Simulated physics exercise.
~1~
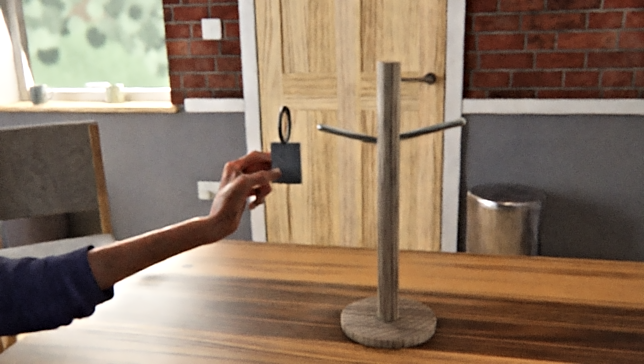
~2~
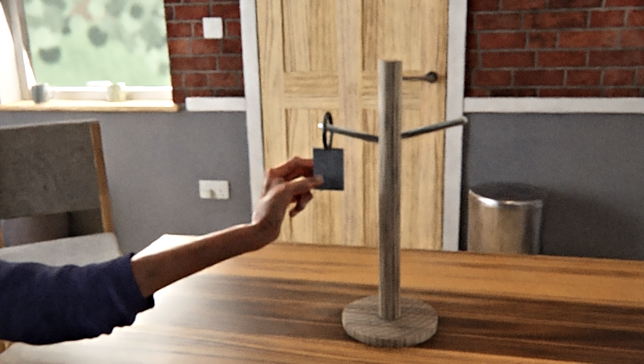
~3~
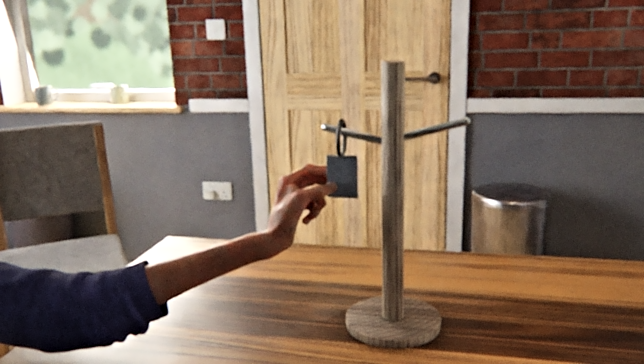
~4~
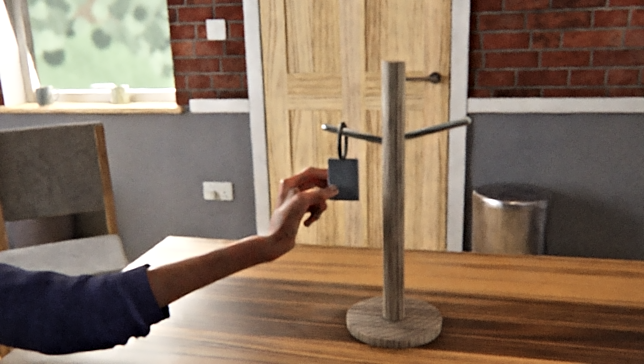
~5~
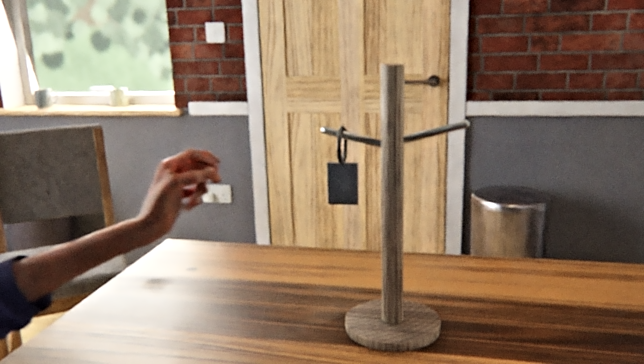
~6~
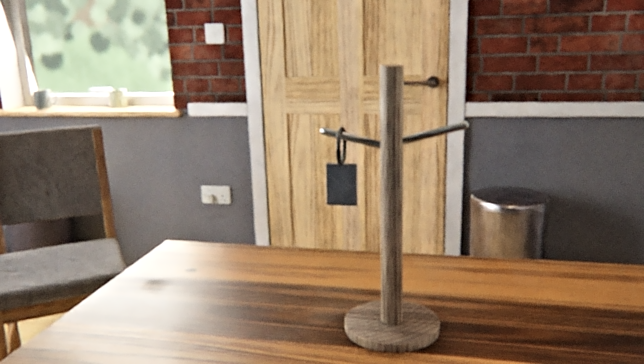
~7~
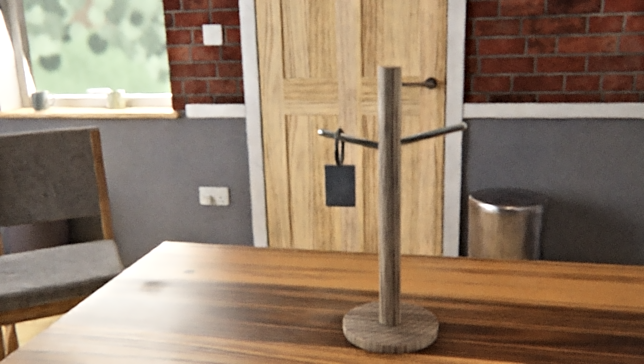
The video shows a hand carrying a dark grey tag by its ring to the right and hooking it onto the left peg of a wooden stand on a table. The hand lets go and withdraws to the left, and the tag stays hanging from the peg.
